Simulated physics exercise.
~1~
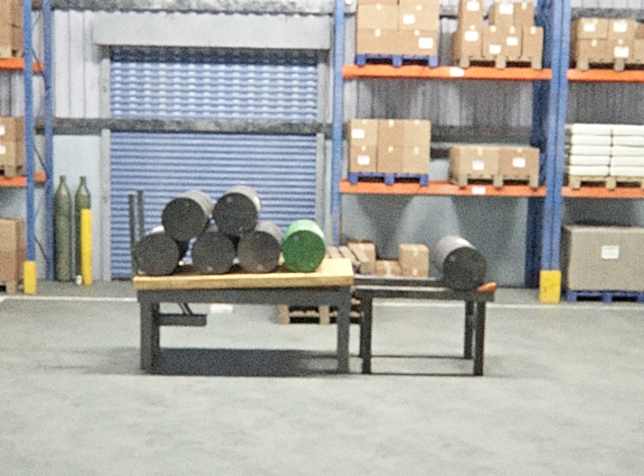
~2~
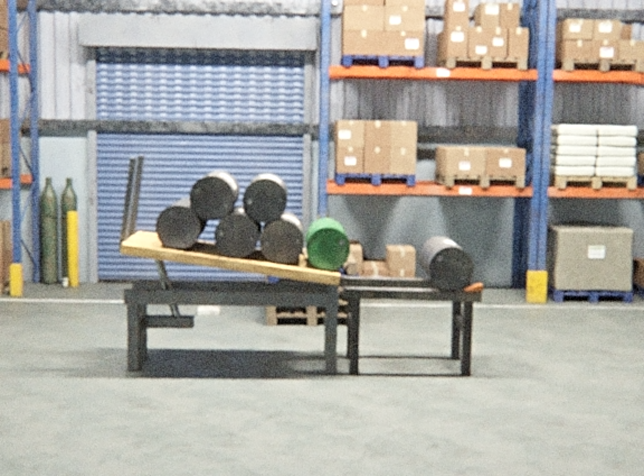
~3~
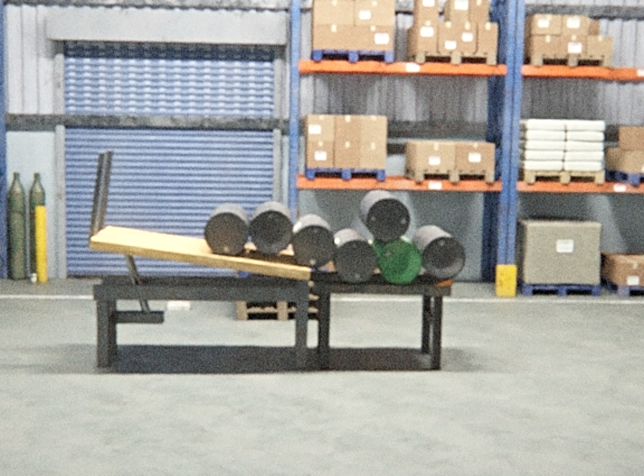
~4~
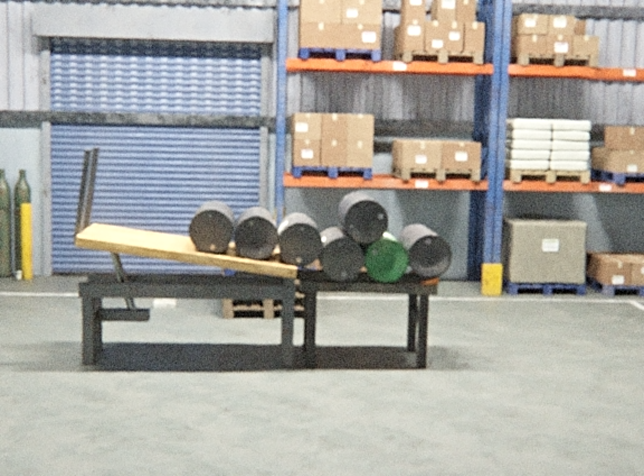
At first, a green drum and several dark ones lie stacked on a level wooden deck in a warehouse, while a lone dark drum sits near the right end of a low rack beside it. The left side of the deck lifts, and the green drum rolls off its lower edge to the right as the pile starts to follow. It reaches the rack and comes up beside the lone drum, with other dark drums crowding in behind and one riding above. The green drum finally rests there, short of the far end, with dark drums still lined up back onto the tilted deck.
